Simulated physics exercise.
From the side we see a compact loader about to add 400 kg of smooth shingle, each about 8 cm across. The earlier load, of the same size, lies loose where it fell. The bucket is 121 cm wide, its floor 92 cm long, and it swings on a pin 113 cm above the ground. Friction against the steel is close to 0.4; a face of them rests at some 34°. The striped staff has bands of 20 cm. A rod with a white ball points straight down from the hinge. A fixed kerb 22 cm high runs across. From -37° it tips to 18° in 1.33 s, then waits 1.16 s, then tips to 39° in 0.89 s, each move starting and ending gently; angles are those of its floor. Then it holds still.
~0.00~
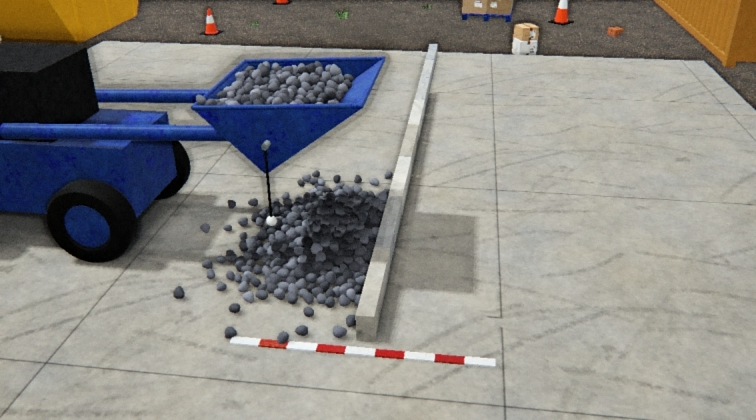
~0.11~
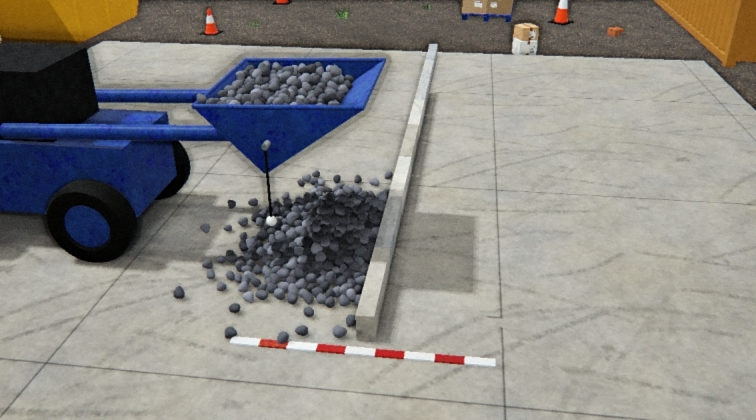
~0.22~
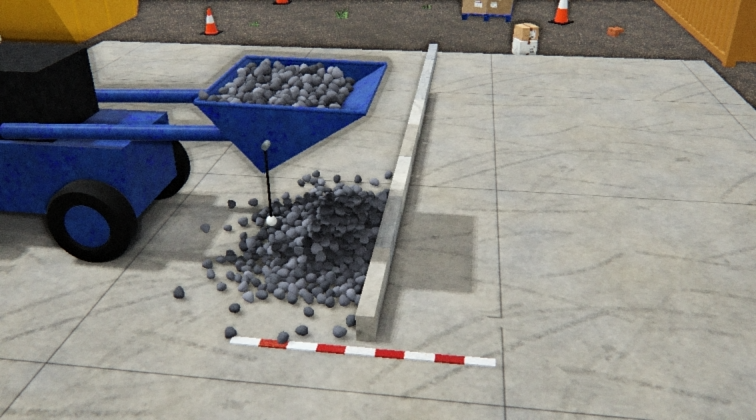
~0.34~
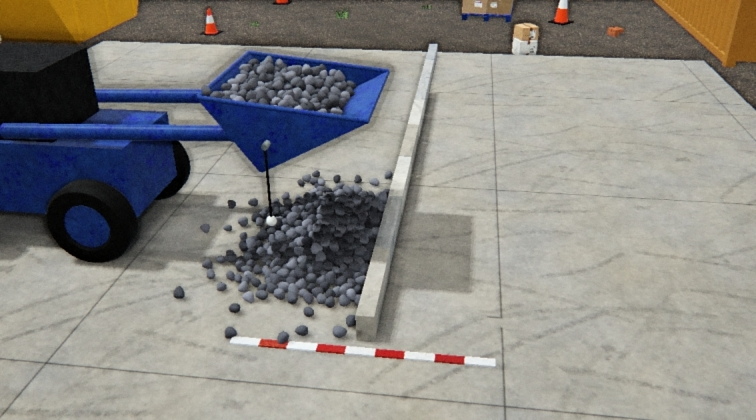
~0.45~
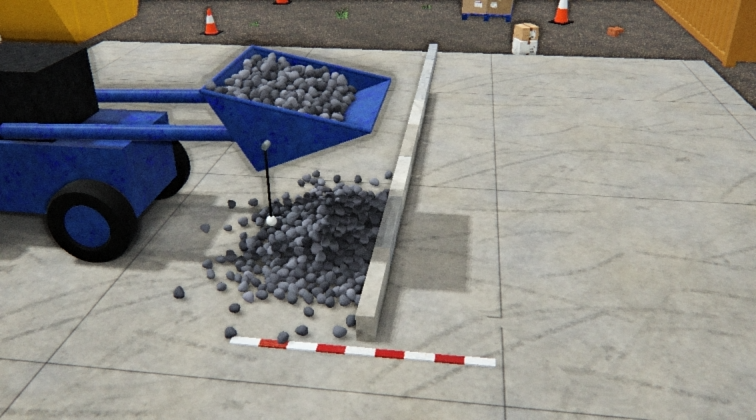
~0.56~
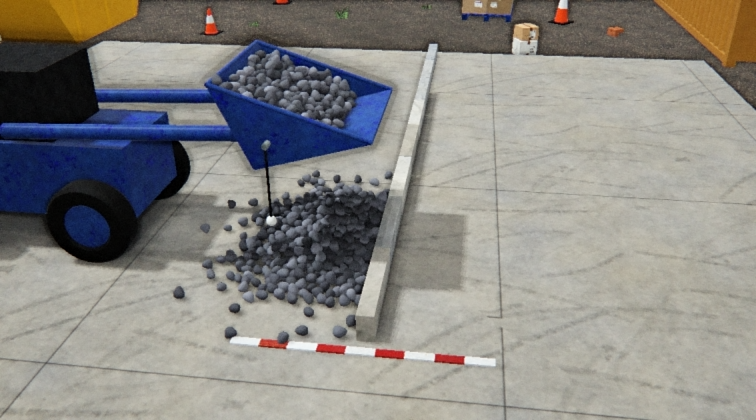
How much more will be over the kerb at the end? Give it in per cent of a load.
Close to 93 parts in a hundred.
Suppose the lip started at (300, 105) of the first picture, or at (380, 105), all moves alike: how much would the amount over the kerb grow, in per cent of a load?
Near 15 per cent from the first place, 100 from the second.
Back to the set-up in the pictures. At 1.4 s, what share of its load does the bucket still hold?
About 90 per cent.
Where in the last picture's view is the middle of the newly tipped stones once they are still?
Their middle is at about (431, 236).
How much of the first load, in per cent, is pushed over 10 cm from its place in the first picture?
Roughly 0 per cent of them.
After 1.0 s the floor is at 10°; in per cent of one load, 100 in the bucket, 100 on this side of the kerb; the foremost stones are at (377, 231).
After 1.4 s the floor is at 18°; in per cent of one load, 90 in the bucket, 108 on this side of the kerb, 2 over the kerb; the foremost stones are at (401, 194).
After 3.8 s the floor is at 39°; in per cent of one load, 0 in the bucket, 107 on this side of the kerb, 93 over the kerb; the foremost stones are at (558, 271).
After 6.5 s the floor is at 39°; in per cent of one load, 0 in the bucket, 107 on this side of the kerb, 93 over the kerb; the foremost stones are at (558, 271). Net gain over the kerb, 93.
